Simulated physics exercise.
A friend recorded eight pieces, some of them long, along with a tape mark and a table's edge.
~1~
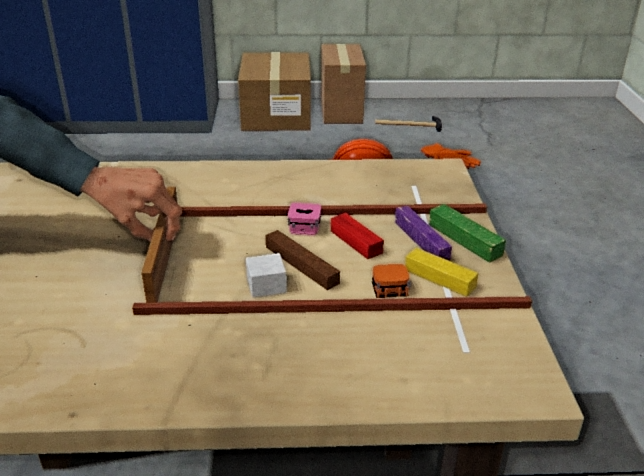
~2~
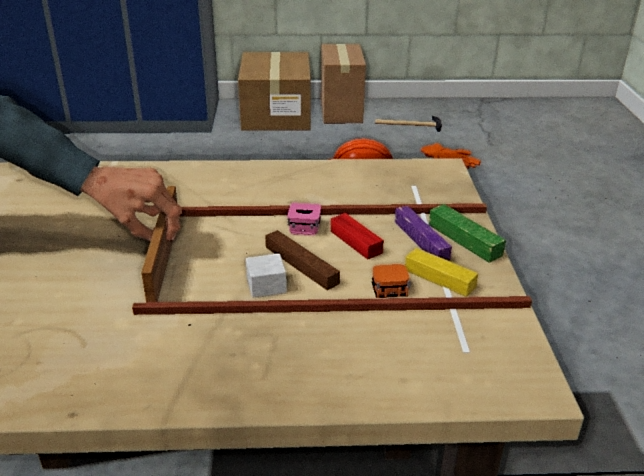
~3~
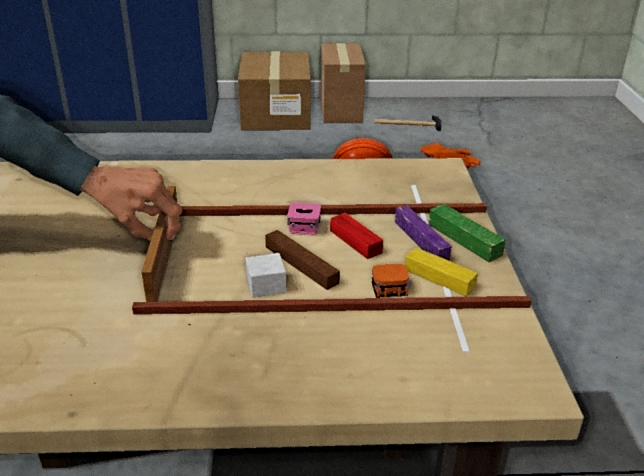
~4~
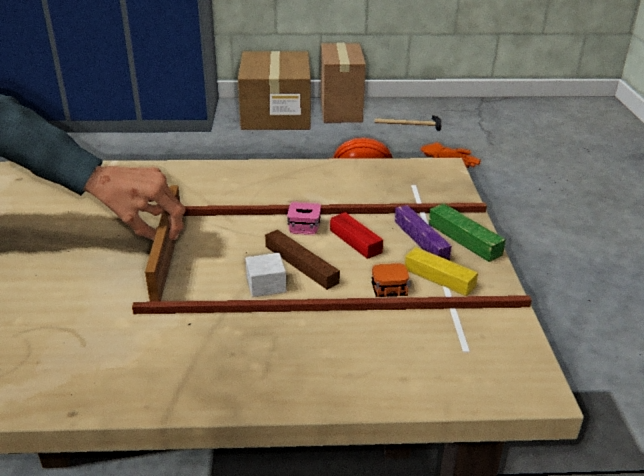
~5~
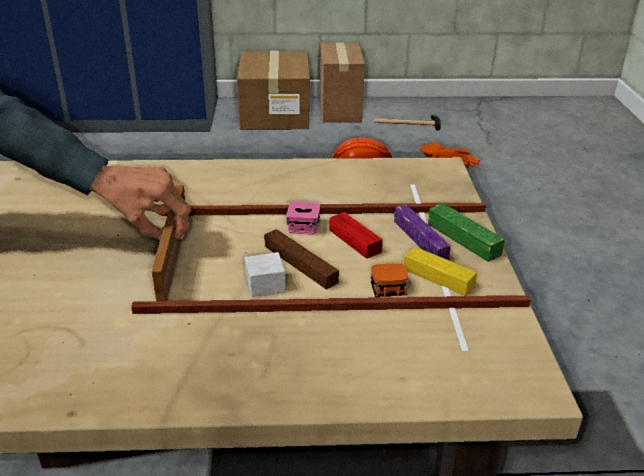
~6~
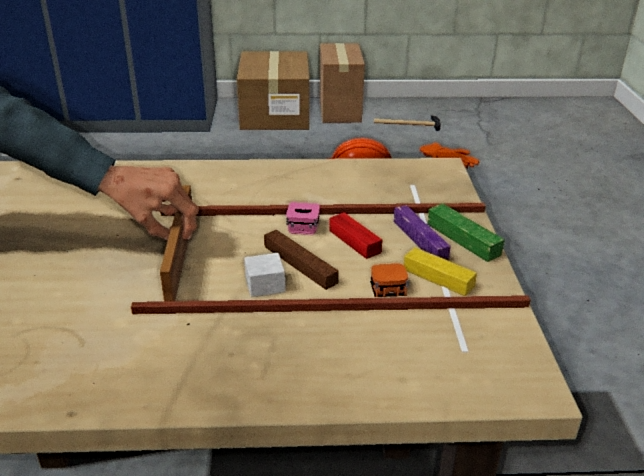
We see a hand holding an upright wooden board between two rails on a table, with several coloured bars, blocks and cases lying to its right. The hand slides the board slightly rightward while the pieces stay still.
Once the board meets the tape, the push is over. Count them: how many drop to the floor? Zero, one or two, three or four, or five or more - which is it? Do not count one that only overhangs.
It is one or two.
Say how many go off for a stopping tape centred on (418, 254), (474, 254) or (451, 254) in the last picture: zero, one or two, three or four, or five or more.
Count per stopping tape, as listed: Zero, more than four, either three or four.
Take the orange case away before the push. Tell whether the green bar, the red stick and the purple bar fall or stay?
Result - green bar: Gone; red stick: Up; purple bar: Up.
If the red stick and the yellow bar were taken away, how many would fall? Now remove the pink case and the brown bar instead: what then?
You'd count 0 the first time and 0 the second time.
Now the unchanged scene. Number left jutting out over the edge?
My count gives 2.
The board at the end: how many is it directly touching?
Looks like 3 of them, all told.
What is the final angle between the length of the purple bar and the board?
About 10 degrees.
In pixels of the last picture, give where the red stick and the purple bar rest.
Listed in order, first is (470, 230) and the other is (490, 227).
A little later, none off yet; green bar at rest near (464, 232); yellow bar at rest near (439, 271); purple bar at rest near (421, 233).
Next, none off yet; green bar at rest near (464, 232); yellow bar moving near (443, 270); purple bar moving near (424, 233).
When it is over, the number that fall off is one or two; down, green bar.
